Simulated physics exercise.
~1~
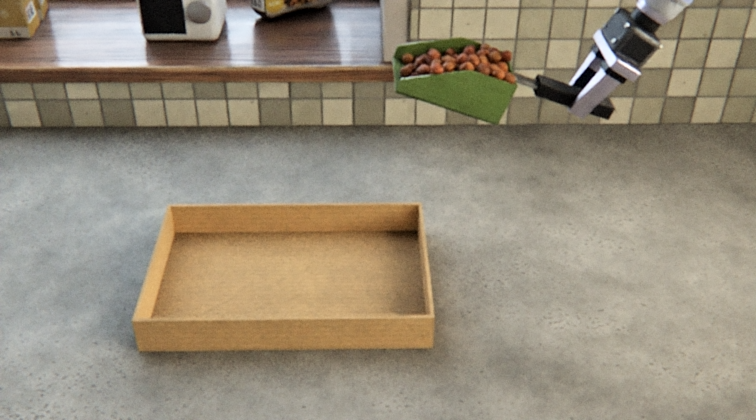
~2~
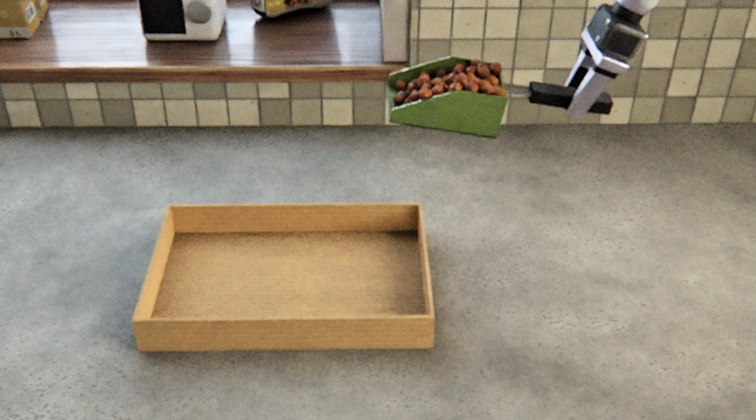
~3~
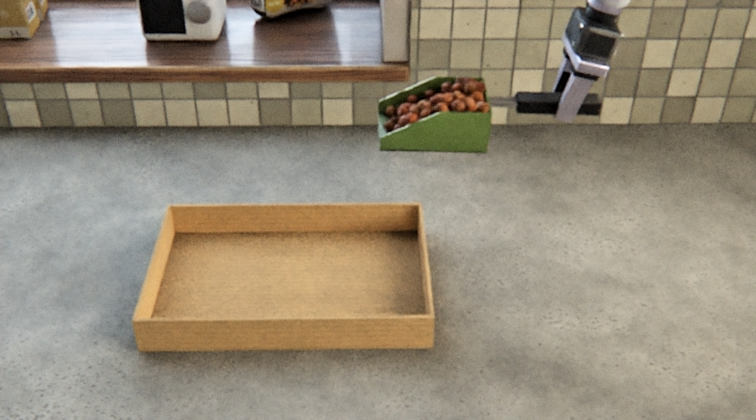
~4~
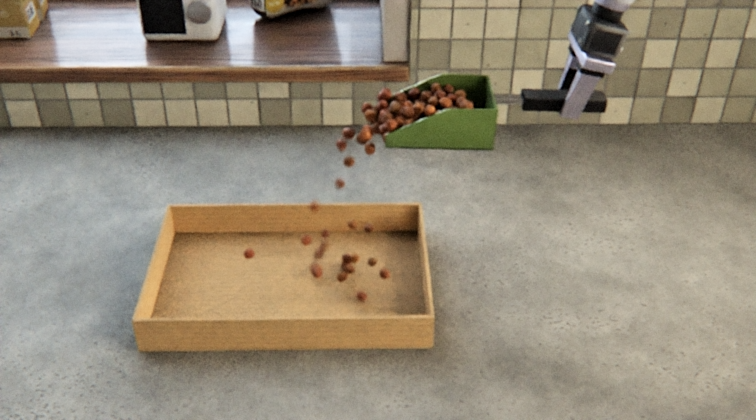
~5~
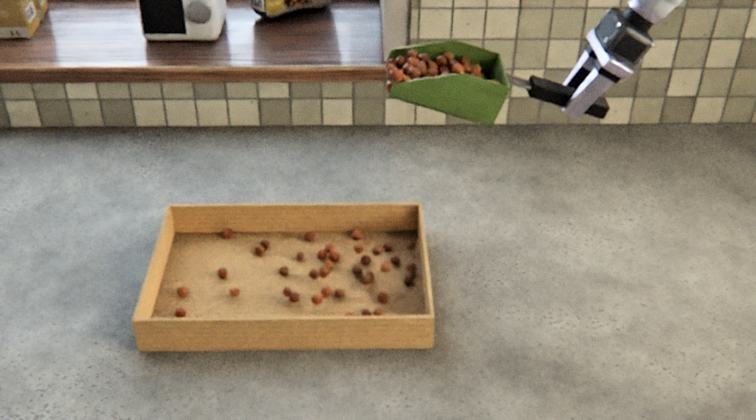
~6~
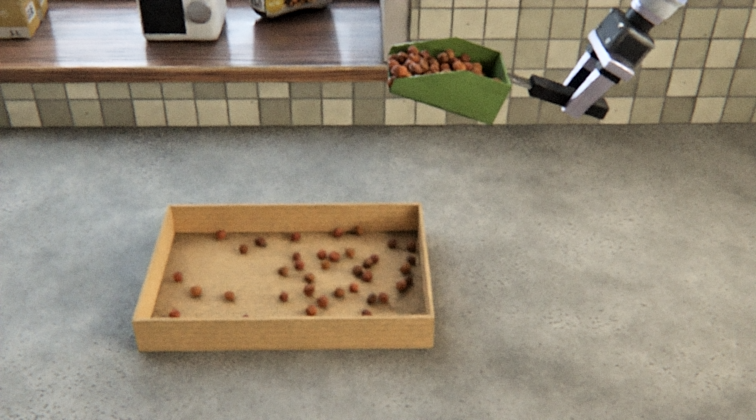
A robot arm lowered a green scoop of hazelnuts toward a wooden tray and levelled it, spilling some over the open front; it then lifted and tipped the scoop back, leaving nuts scattered across the tray and many still in the scoop.
